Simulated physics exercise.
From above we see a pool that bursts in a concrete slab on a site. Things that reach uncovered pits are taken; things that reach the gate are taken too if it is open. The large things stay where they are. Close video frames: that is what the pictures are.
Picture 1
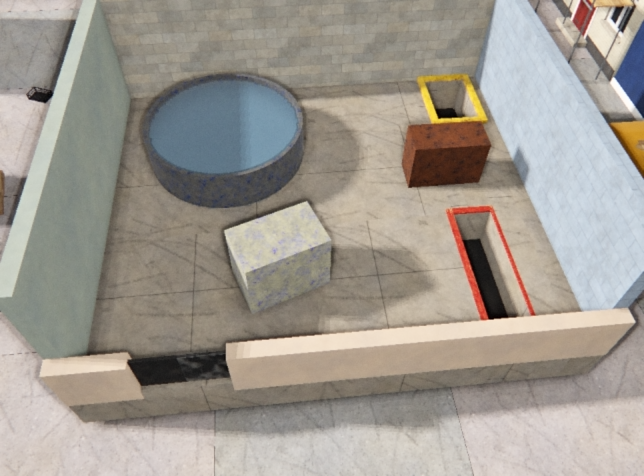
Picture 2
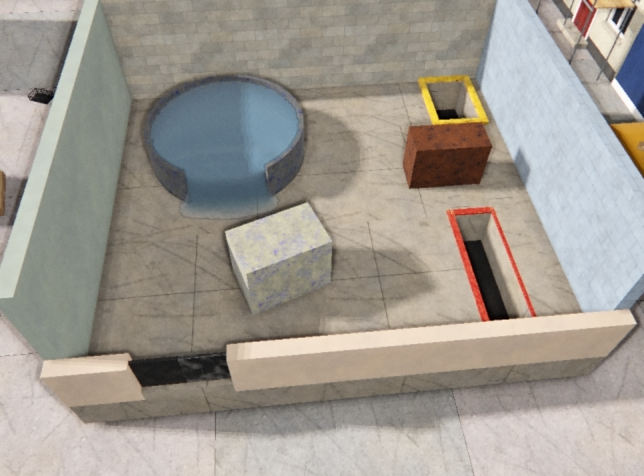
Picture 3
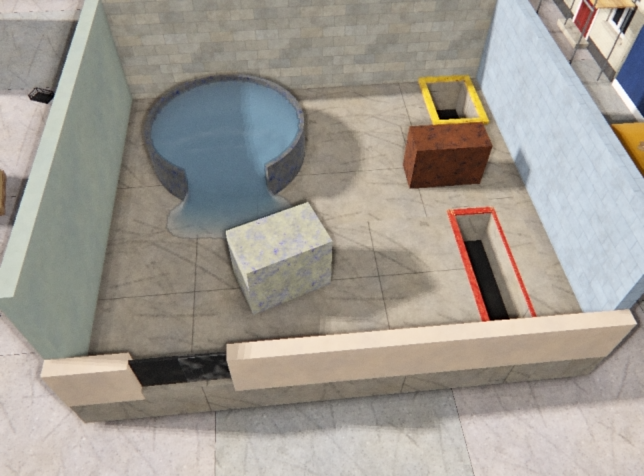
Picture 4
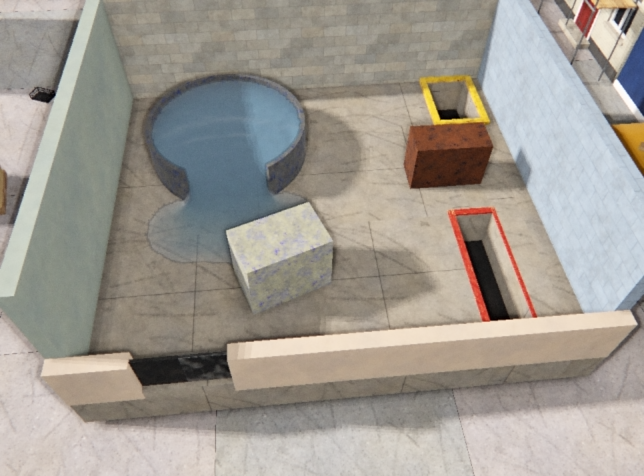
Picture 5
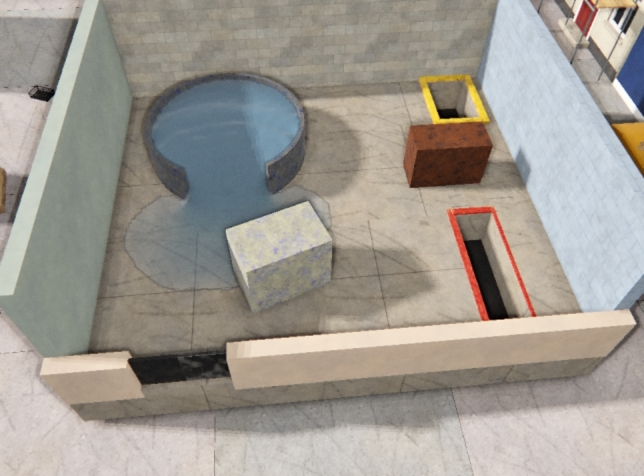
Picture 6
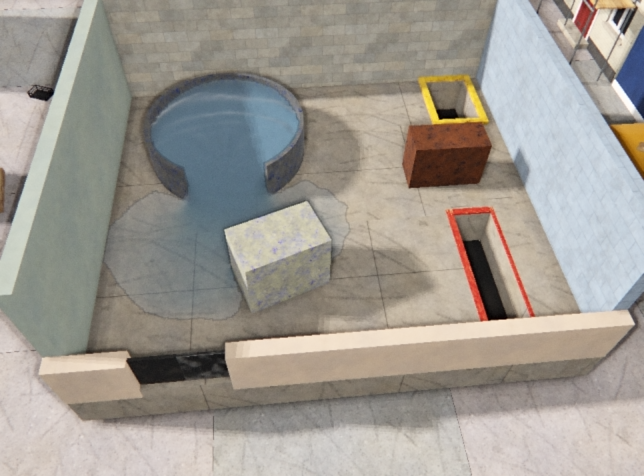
A walled concrete slab on a site is seen from above, with a pale green wall at left, a light blue one at right and a low cream wall in front. A round grey pool stands at back left, a mottled pale block before it, a reddish-brown block and yellow- and red-rimmed pits at right. The pool's front bursts open and water pours out, spreading forward and left around the pale block, while the camera stays still.
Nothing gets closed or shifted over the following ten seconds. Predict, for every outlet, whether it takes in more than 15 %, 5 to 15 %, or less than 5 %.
My prediction: The gate takes in less than 5 %; the red pit takes in more than 15 %; the yellow pit takes in less than 5 %.
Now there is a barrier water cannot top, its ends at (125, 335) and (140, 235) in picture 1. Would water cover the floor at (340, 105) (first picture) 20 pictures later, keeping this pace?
Waterless.
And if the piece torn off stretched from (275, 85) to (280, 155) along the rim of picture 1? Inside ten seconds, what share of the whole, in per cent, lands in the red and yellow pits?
I'd say the red pit gets around 25 percent and the yellow pit around 25 percent.
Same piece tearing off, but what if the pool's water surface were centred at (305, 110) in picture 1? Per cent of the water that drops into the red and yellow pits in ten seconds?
Shares - red: 30 in a hundred, yellow: 0 in a hundred.
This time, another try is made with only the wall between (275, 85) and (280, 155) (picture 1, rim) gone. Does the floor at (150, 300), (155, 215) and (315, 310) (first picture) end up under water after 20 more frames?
Note, points one to three: Unreached / unreached / unreached.
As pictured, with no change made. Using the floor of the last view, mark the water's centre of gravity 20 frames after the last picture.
Close to (227, 219).
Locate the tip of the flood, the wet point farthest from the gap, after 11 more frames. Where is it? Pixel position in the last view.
My guess is roughly (470, 293).
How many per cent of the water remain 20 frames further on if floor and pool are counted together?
That works out to about 98 percent.
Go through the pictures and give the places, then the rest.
In the first frame, the round pool at (224, 124) is whole and still.
In the second frame, water pours out at (228, 198) and has run to (184, 205).
In the third frame, water pours out at (229, 198) and has run to (173, 228).
In the fourth frame, water pours out at (230, 199) and has run to (158, 245).
In the fifth frame, the front is at (164, 280), out from the gap at (229, 198).
In the sixth frame, water pours out at (228, 198) and has run to (149, 307).
A moment on, water covers 25 % of the floor; the gate 0 %, the red pit 0 %, the yellow pit 0 %.
Next, water covers 40 % of the floor; the gate 0 %, the red pit 0 %, the yellow pit 0 %.
Then, water covers 65 % of the floor; the gate 0 %, the red pit 2 %, the yellow pit 0 %.
Later, water covers 90 % of the floor; the gate 0 %, the red pit 10 %, the yellow pit 0 %.
In the end, water covers 95 % of the floor; the gate 0 %, the red pit 24 %, the yellow pit 0 %.
